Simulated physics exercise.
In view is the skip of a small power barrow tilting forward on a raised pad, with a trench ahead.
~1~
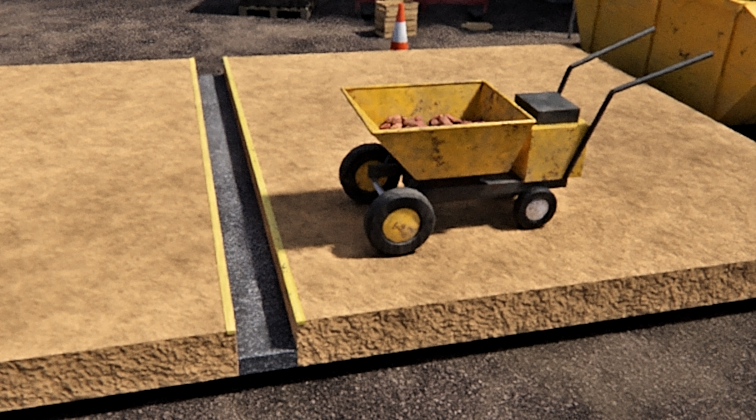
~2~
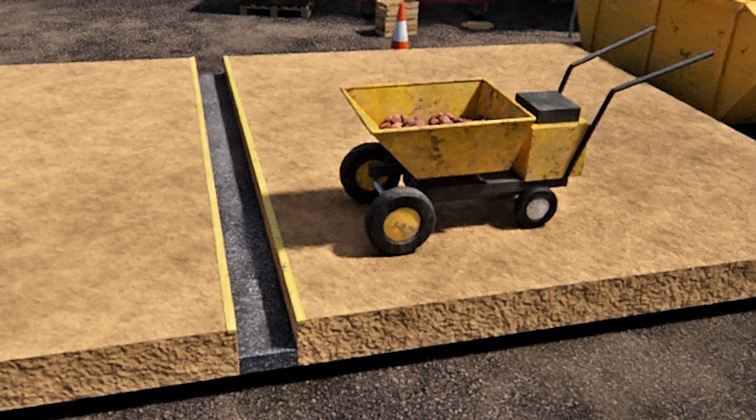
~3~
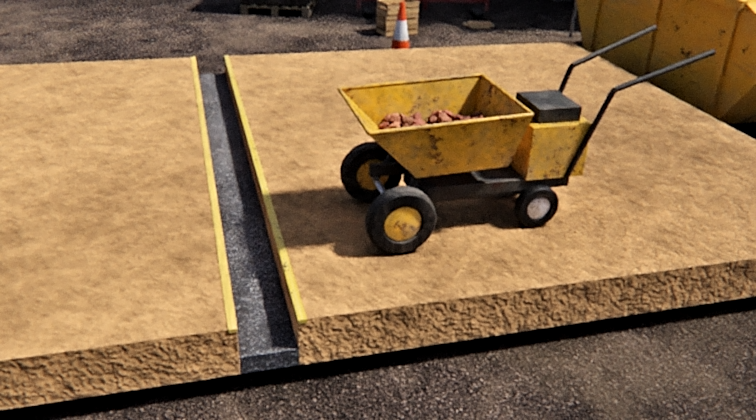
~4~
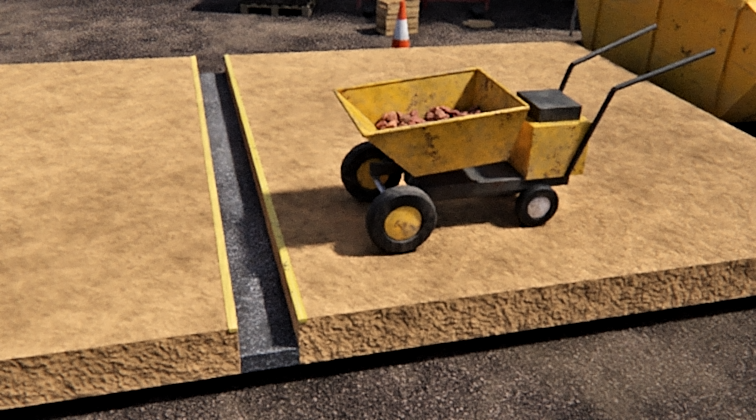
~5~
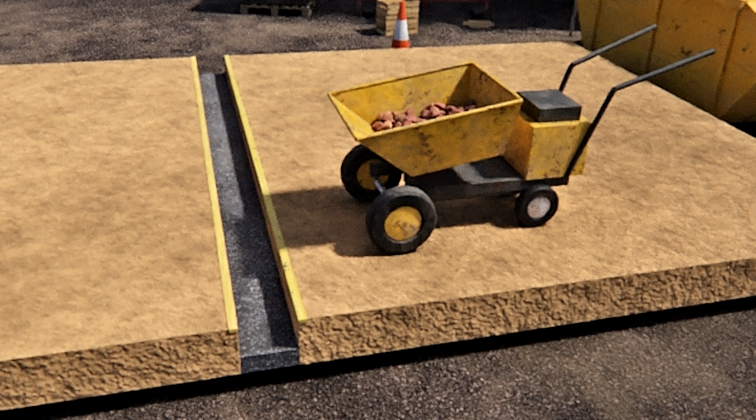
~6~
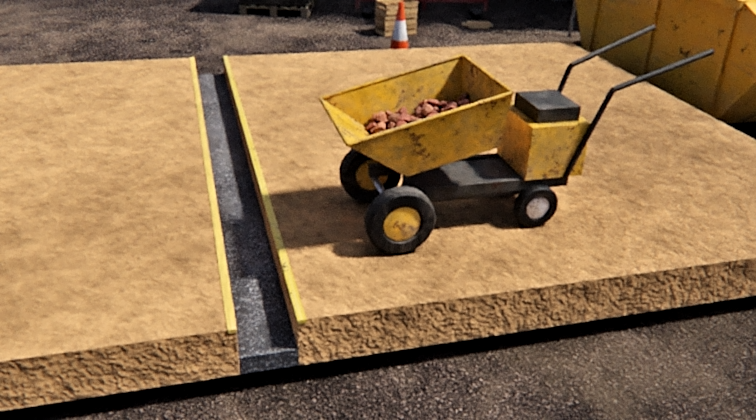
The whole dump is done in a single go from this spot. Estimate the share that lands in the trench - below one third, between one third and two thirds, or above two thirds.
Trench receives above two thirds.
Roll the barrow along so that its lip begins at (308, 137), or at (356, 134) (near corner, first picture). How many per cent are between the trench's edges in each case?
About 10 percent at the first place and about 90 percent at the second.
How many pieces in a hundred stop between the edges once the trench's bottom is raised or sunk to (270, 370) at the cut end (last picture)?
It works out to some 100 percent.
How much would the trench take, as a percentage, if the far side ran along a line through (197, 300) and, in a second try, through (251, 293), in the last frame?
100 %, then 80 %.
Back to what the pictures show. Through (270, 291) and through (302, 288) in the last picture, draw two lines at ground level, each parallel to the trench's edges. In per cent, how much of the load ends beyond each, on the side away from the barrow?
Respectively 70 and 100 percent.
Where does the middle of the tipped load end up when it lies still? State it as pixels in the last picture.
Roughly at pixel (250, 254).
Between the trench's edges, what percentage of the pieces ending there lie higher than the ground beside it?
Close to 10 percent.
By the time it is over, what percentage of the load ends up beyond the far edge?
I'd say near 0 per cent, give or take.
Shortly afterwards, skip tipped well over; the whole lot in the skip.
Next, skip tipped steeply; the bulk in the skip; a little short of the trench; near a quarter in or heaped over the trench.
Some moments later, skip tipped right over; all but a few in or heaped over the trench; only a few beyond it.
In the end, skip tipped right over; only a few short of the trench; all but a few in or heaped over the trench; only a few beyond it.
